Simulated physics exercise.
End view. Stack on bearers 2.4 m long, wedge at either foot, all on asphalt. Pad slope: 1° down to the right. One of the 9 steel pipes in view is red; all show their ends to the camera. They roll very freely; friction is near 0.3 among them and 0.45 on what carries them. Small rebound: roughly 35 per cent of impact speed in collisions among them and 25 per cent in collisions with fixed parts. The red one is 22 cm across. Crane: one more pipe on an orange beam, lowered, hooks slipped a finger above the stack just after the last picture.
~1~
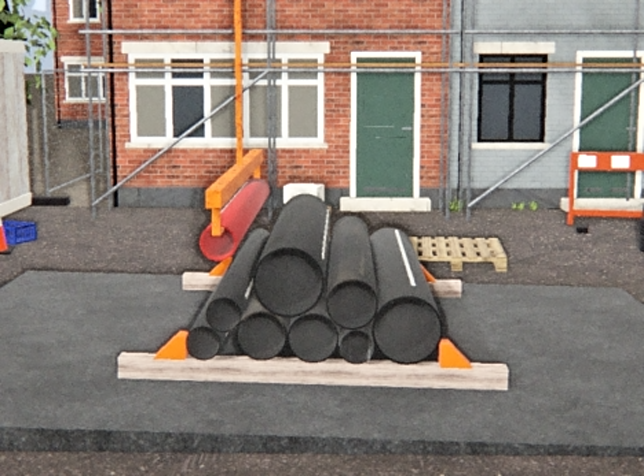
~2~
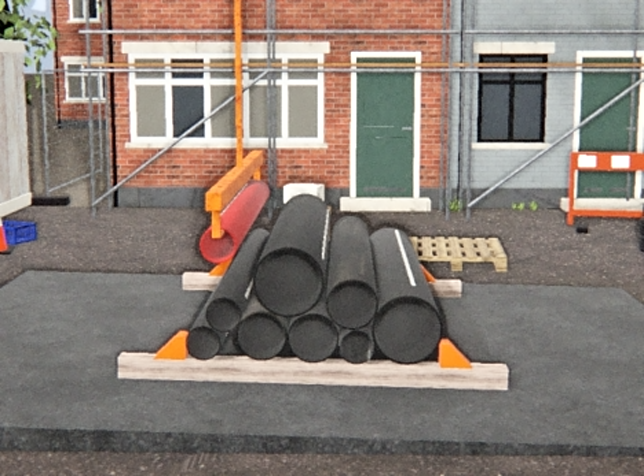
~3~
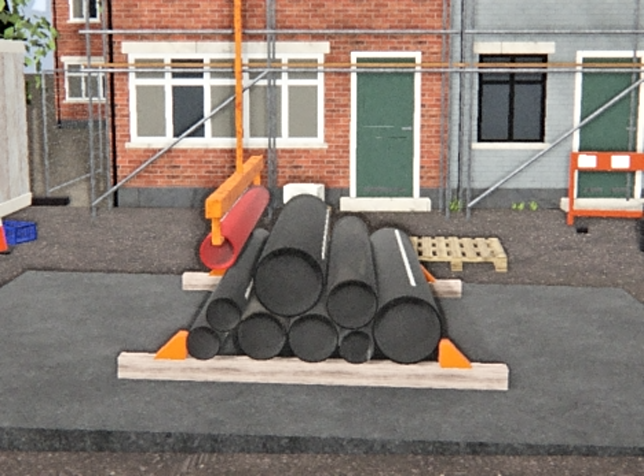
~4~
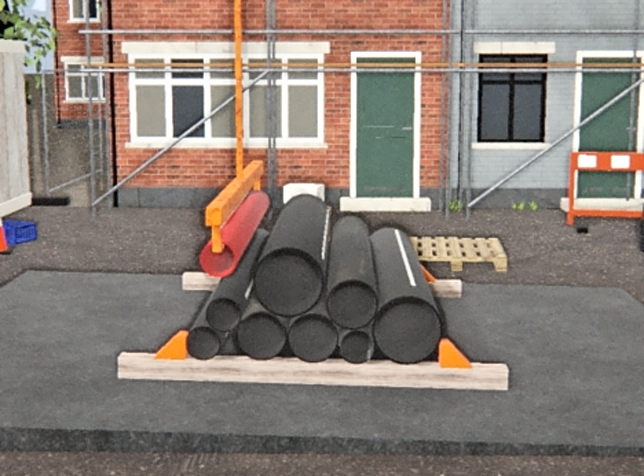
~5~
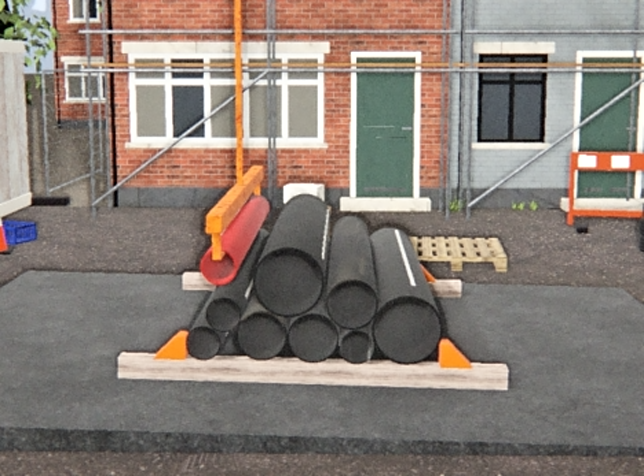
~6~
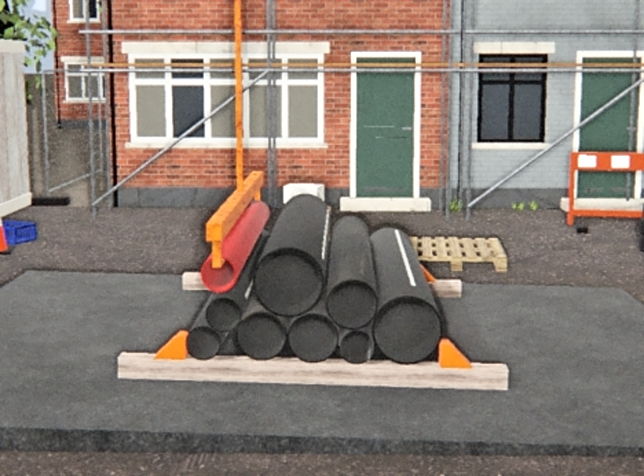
A red pipe hanging from an orange beam lowers slightly beside stacked black pipes.
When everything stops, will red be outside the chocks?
I expect it will leave the stack.
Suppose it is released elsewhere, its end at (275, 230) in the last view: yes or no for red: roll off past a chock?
Then red escapes.
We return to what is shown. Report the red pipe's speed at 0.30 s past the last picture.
I'd put it near 0.2 m/s.
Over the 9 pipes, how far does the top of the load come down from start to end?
About 15 cm.
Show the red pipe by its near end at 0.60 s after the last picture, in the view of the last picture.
Near (197, 291).
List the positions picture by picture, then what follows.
In the first picture, red at (218, 243); red hangs on the hooks; 5 form the bottom row.
In the second picture, red at (218, 246); red hangs on the hooks; lowered 2 cm.
In the third picture, red at (218, 252); red hangs on the hooks; lowered 6 cm.
In the fourth picture, red at (218, 260); red hangs on the hooks; lowered 10 cm.
In the fifth picture, red at (219, 267); red hangs on the hooks; lowered 15 cm.
In the sixth picture, red at (219, 275); red hangs on the hooks; lowered 20 cm.
Then, 0.30 s after the last picture, red is up on others, 20 cm inside the left chock, rolling left; 0 of 9 are outside the chocks.
Then, 0.60 s after the last picture, red is up on others, 5 cm inside the left chock, rolling left; 0 of 9 are outside the chocks.
Then, 0.90 s after the last picture, red is beyond the left chock, rolling left; 1 of 9 is outside the chocks.
At rest (2.60 s after the last picture), red is beyond the left chock; 1 of 9 is outside the chocks.
